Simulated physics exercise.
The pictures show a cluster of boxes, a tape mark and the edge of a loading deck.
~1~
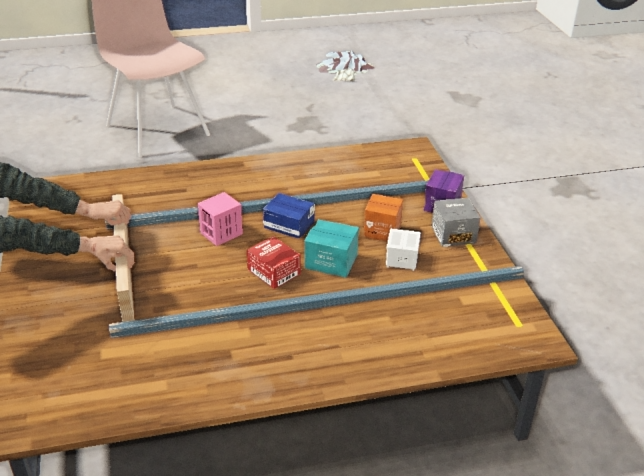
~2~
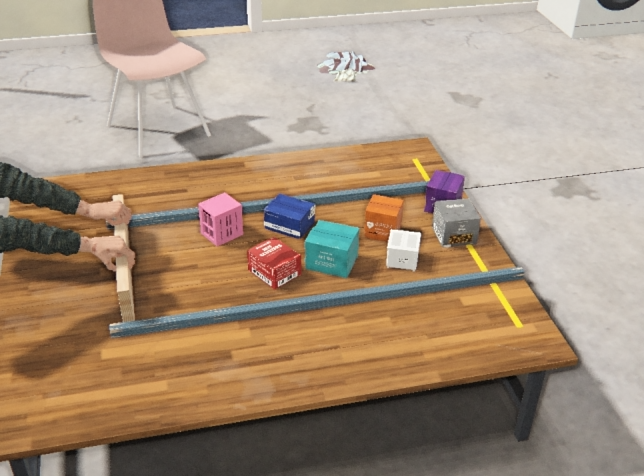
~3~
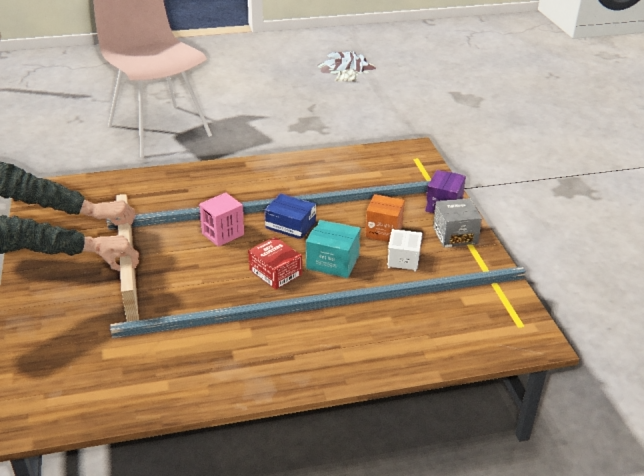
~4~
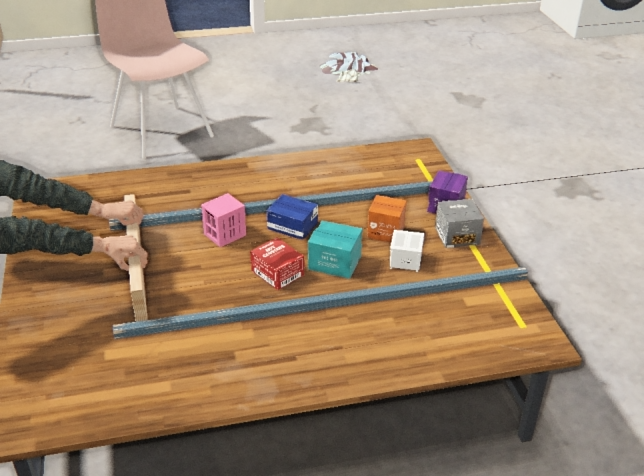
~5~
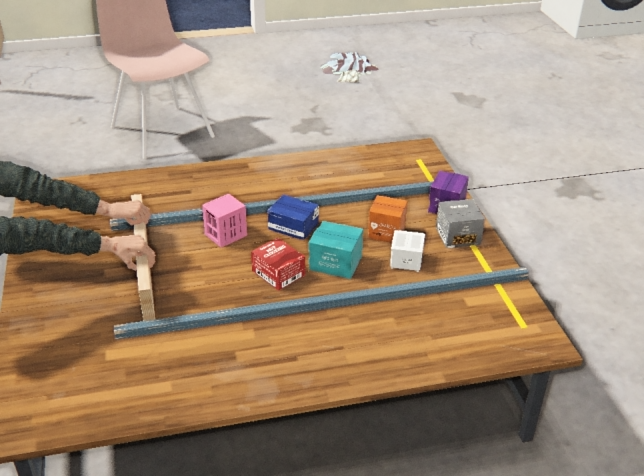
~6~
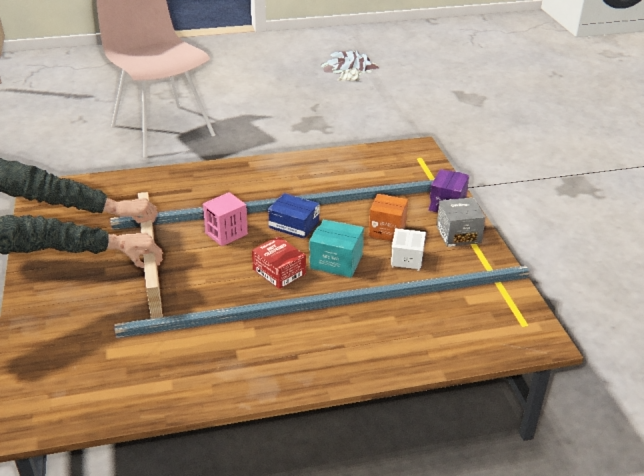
On a wooden table in a concrete-floored room, two hands slid a wooden bar a short way right between two blue rails, toward a group of colourful boxes that stayed still near a yellow line.
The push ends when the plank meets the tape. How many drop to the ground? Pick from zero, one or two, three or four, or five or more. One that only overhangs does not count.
The number that fall off is five or more.
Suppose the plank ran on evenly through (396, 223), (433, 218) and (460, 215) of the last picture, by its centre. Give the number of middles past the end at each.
Place by place, 1, 4 and 6.
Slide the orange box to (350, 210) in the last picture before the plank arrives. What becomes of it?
Then it goes over.
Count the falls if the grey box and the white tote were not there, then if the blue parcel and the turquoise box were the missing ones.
4 in the first case, 4 in the second.
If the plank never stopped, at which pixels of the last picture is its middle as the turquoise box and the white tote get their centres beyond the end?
About (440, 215), and (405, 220) for the other.
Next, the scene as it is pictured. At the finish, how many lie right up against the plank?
In contact: 2.
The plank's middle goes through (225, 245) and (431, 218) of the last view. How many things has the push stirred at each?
First 1, then 8.
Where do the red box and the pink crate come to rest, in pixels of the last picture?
Near (495, 240) and (467, 194).
Early on, none off yet; purple box at rest near (449, 193); grey box at rest near (461, 222); white tote at rest near (408, 250).
A while later, none off yet; purple box at rest near (449, 193); grey box travelled a little near (476, 217); white tote travelled well along near (462, 243).
Finally, the number that fall off is five or more; lost, blue parcel, turquoise box, orange box, white tote, grey box and purple box.
